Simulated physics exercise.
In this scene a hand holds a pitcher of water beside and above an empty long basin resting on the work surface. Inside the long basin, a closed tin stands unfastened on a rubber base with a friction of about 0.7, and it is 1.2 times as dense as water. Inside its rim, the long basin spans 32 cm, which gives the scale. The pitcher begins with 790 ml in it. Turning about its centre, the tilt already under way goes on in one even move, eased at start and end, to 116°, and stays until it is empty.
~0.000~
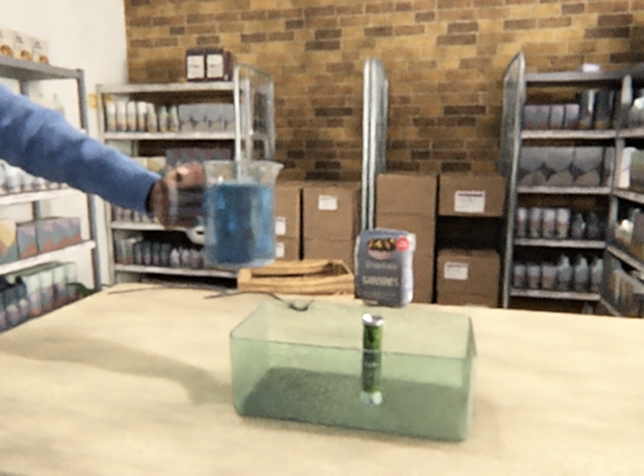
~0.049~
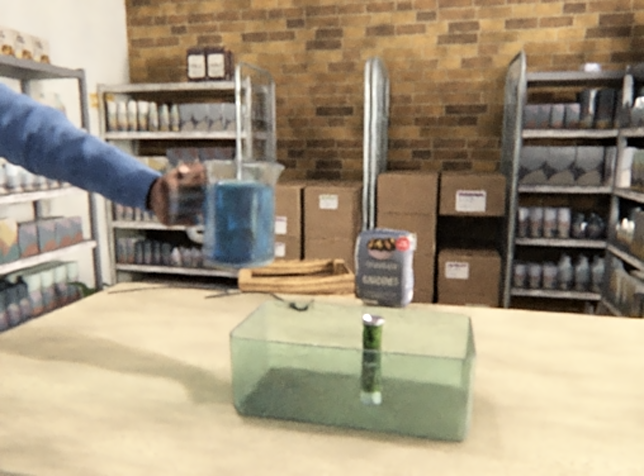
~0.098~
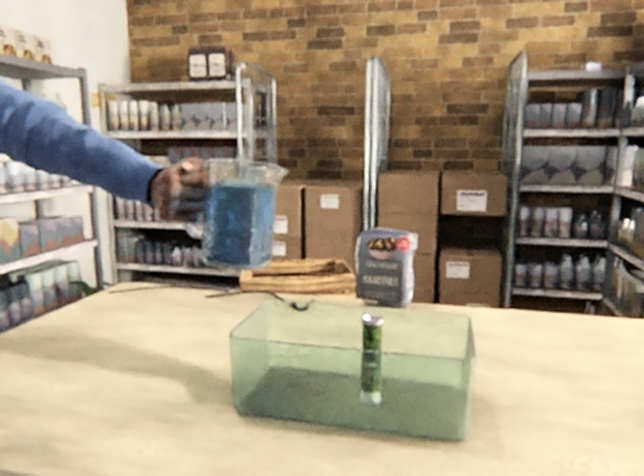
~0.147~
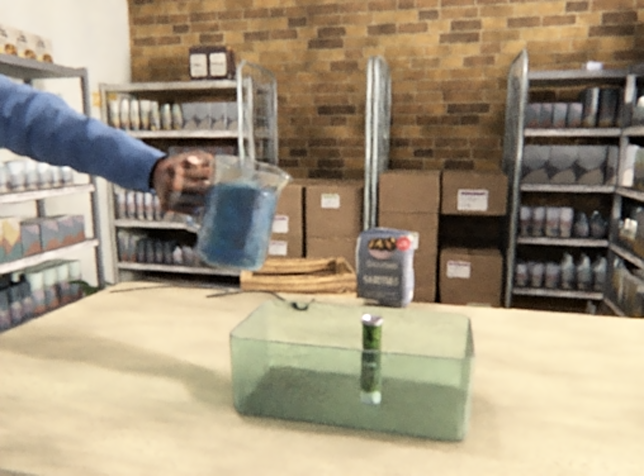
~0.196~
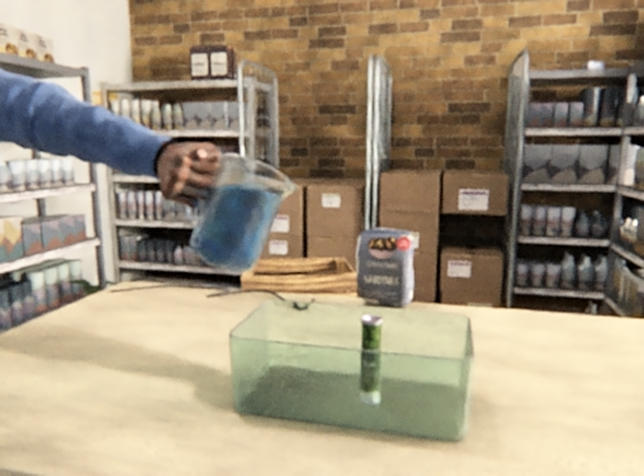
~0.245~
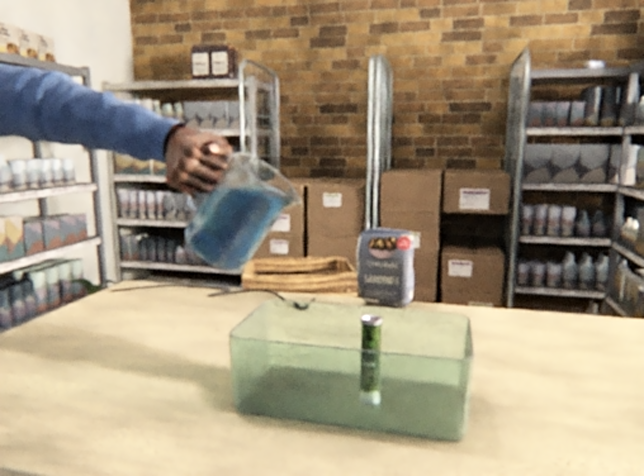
The video shows a hand holding a clear pitcher of blue liquid above and left of an empty green basin on a table, first upright, then steadily tilting it rightward while the basin and small tin inside stay still.
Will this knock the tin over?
I expect it will stay vertical.
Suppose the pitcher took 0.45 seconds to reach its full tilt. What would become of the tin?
So the tin will hold steady.
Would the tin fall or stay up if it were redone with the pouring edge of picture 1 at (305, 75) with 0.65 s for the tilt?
Then the tin comes down.
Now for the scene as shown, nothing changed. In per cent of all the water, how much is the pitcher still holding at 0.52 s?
I'd estimate some 64 % remains.
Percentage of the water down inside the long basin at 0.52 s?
Roughly 10 per cent.
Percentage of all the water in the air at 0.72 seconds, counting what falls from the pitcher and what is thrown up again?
Near 18 percent.
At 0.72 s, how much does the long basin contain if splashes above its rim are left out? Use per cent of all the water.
I reckon close to 68 per cent.
Then, 0.52 s in, the tilt is 104° and 64 per cent is still to pour; the tin stands where it began.
Then, 0.72 s in, the tilt is 116° and 15 per cent is still to pour; the tin stands where it began.
Then, 0.92 s in, the tilt is 116° and 1 per cent is still to pour; the tin stands where it began.
Then, 1.15 s in, the tilt is 116° and 0 per cent is still to pour; the tin stands where it began.
Finally, the tin stands where it began.
